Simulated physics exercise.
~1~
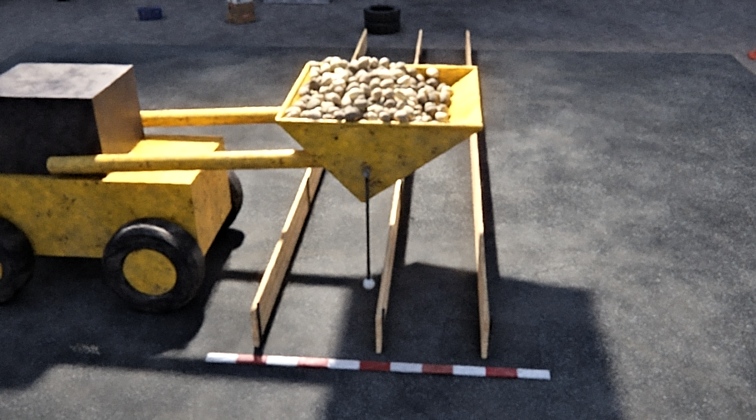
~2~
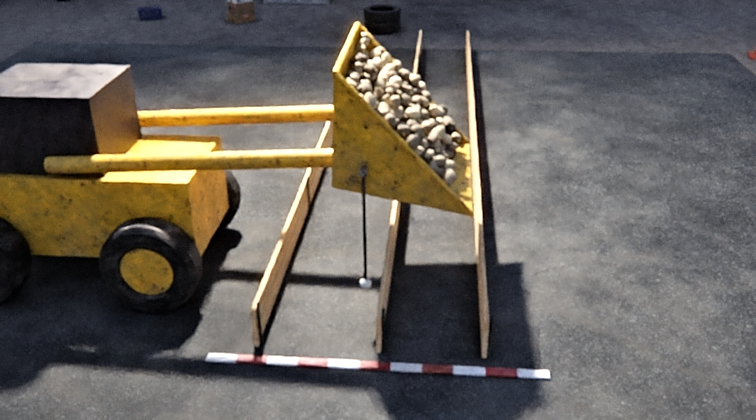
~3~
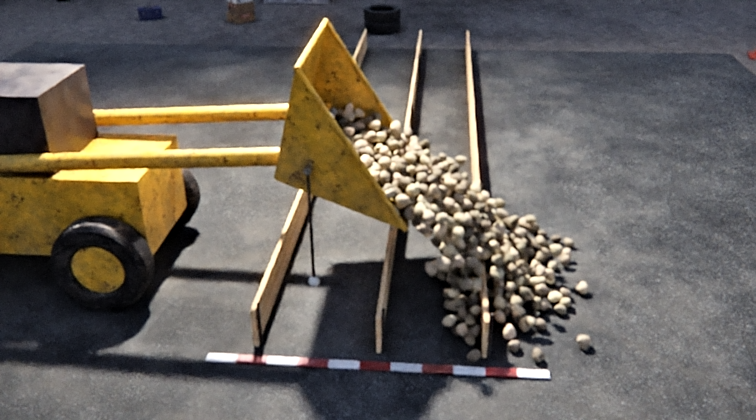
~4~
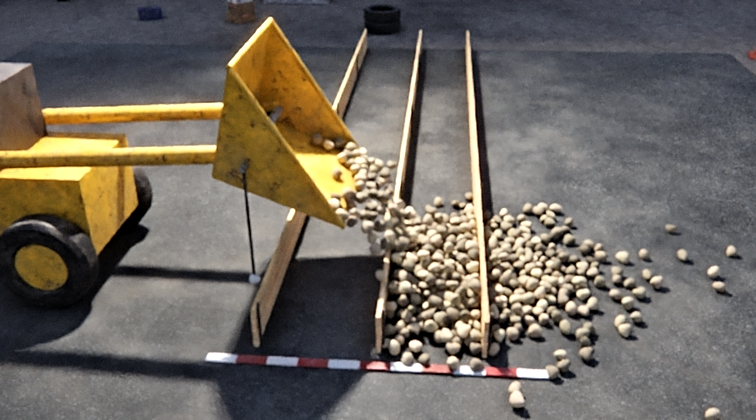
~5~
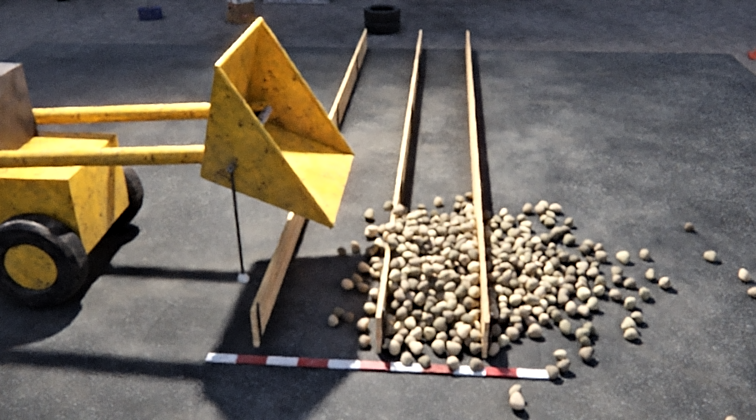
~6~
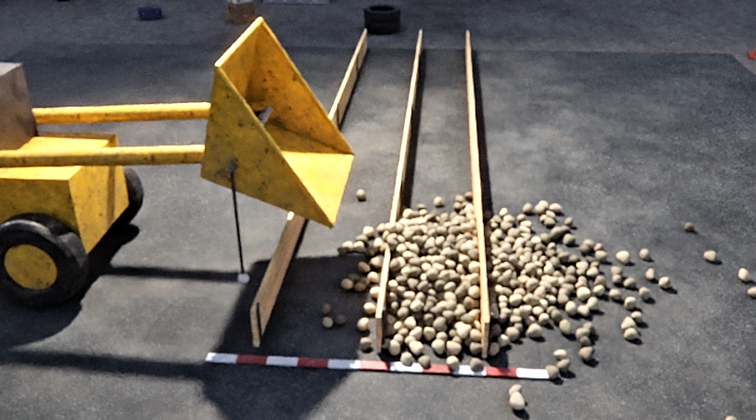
The clip shows a yellow loader tipping a bucket of pale, rounded stones over three upright boards, then backing left as they pour out. The emptied bucket stays tilted, with most stones heaped between the middle and right boards and many scattered beyond to the right.
